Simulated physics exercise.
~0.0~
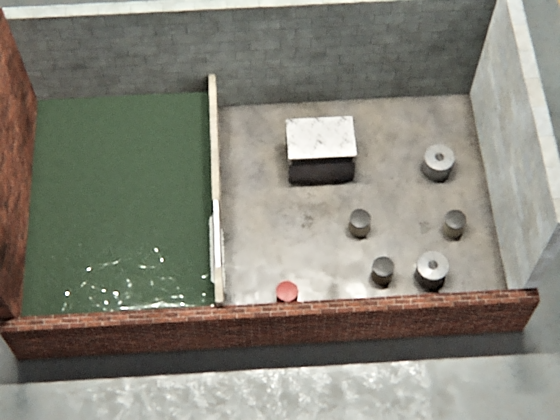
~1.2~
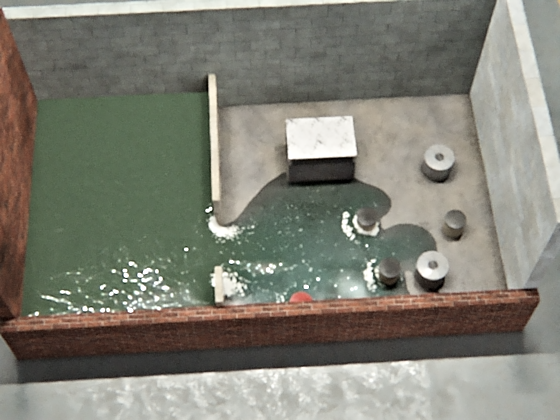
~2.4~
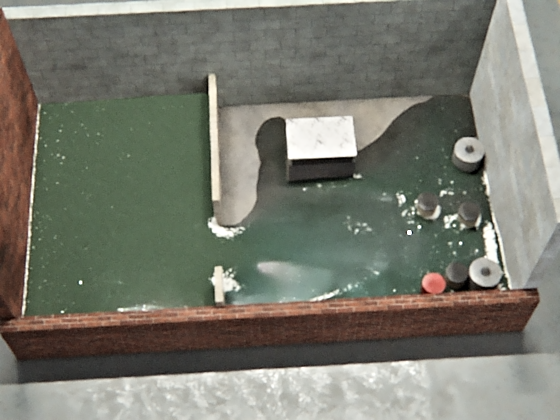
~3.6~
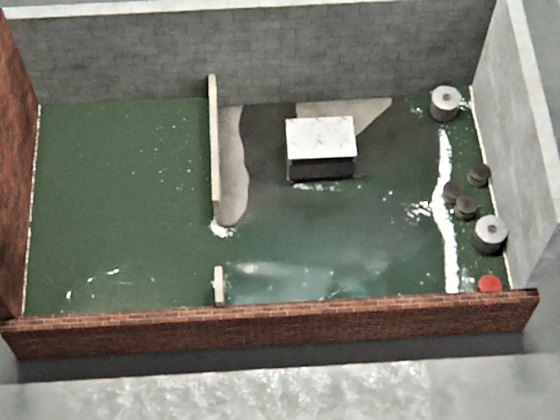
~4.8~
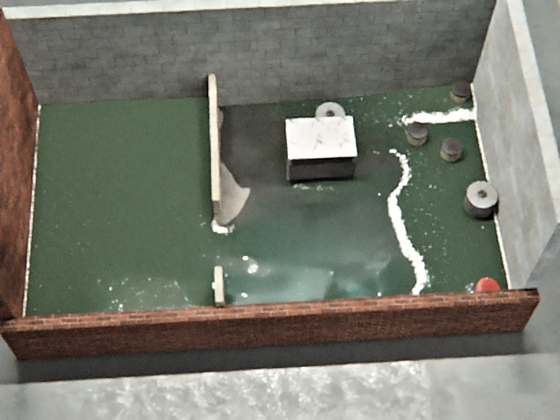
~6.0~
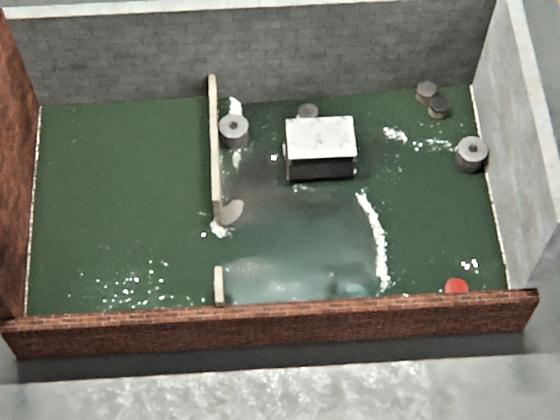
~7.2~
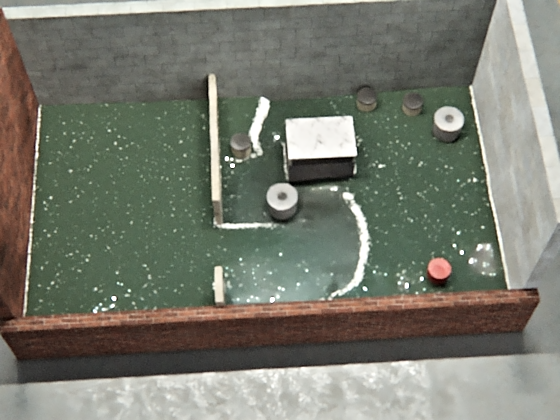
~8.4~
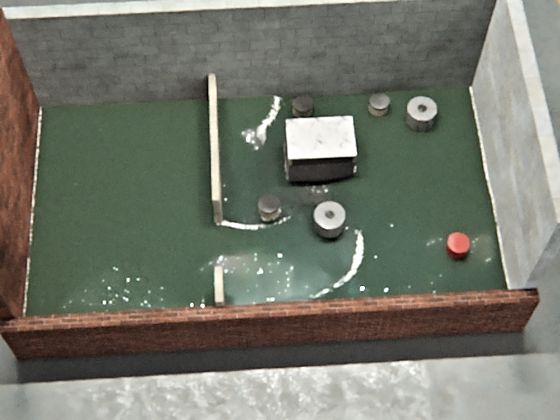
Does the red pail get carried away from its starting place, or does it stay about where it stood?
It gets carried off. The water takes it to the right along the front wall, and it ends up afloat toward the right side, well away from where it began.
